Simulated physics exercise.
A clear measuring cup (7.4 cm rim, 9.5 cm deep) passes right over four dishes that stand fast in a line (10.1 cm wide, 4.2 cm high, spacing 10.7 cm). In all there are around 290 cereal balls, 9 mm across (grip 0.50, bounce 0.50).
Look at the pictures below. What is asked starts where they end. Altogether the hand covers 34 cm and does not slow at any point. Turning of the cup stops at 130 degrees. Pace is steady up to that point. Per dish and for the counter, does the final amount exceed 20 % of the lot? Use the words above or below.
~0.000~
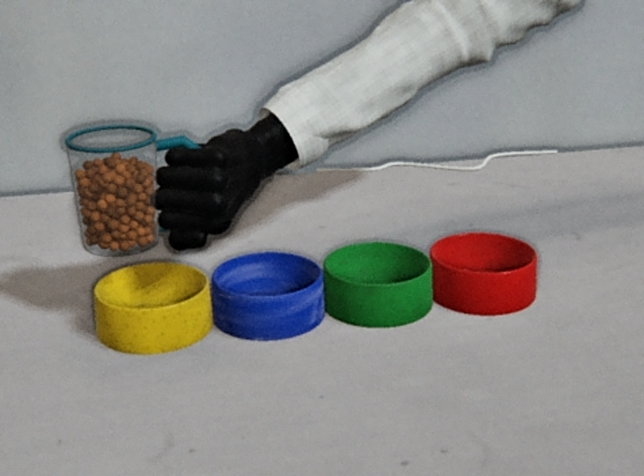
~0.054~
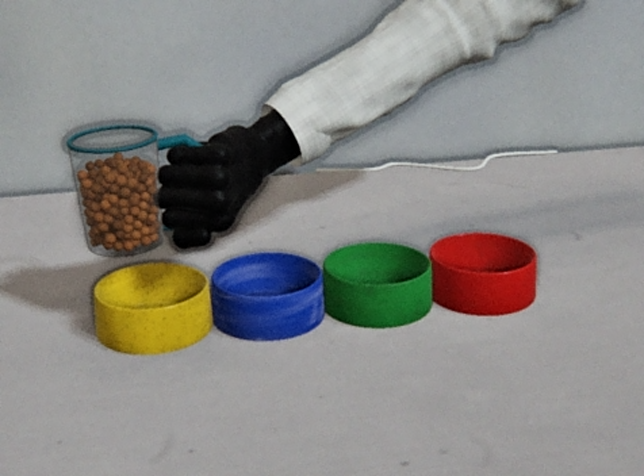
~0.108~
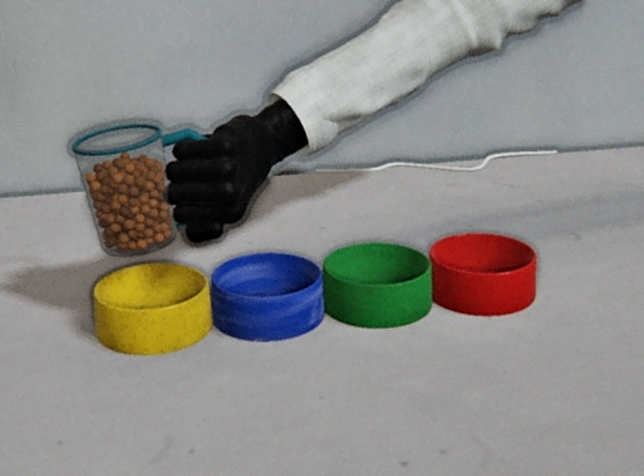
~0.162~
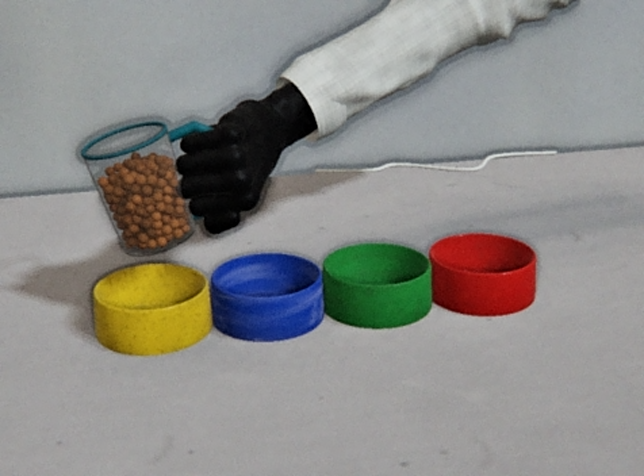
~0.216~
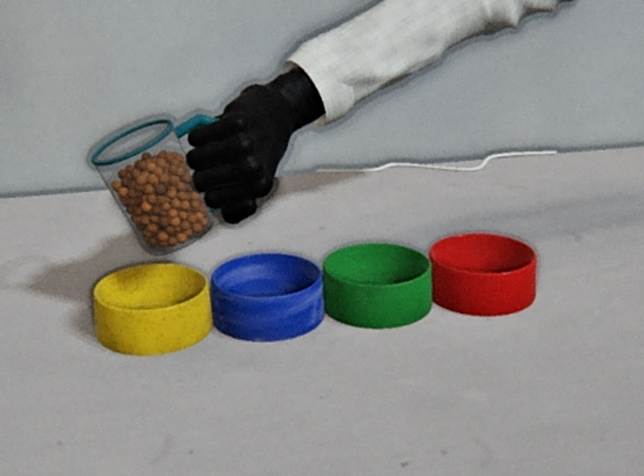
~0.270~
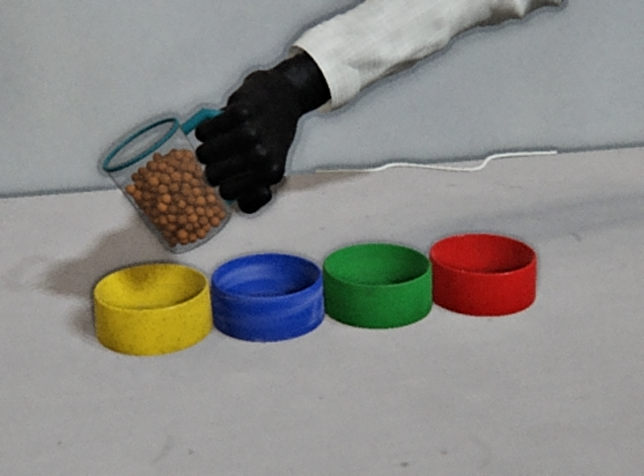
Red - below; blue - above; green - above; yellow - below; counter - below.
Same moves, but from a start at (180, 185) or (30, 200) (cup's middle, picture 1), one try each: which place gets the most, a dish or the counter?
The biggest share lands on green the first time and on blue the second time.
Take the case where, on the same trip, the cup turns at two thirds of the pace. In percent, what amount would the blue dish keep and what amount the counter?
In that case you'd see blue at 0 and the counter at 10.
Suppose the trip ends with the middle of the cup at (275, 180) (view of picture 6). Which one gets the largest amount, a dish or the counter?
Result: Biggest portion at blue.
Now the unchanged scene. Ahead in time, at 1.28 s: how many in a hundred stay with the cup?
About 0 %.
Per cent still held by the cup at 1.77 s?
0 per cent.
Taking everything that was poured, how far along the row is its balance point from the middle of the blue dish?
Offset: About 5 cm, rightward.
Then, at 0.88 s, tilt 112 degrees; cup holds 90 %, blue 5 %.
Then, at 1.28 s, tilt 130 degrees; cup holds 0 %, blue 45 %, green 45 %.
After 1.77 s, tilt 130 degrees; cup holds 0 %, blue 45 %, green 45 %.
By 2.1 s all is still; red 0 %, blue 45 %, green 45 %, yellow 0 %, counter 10 %.
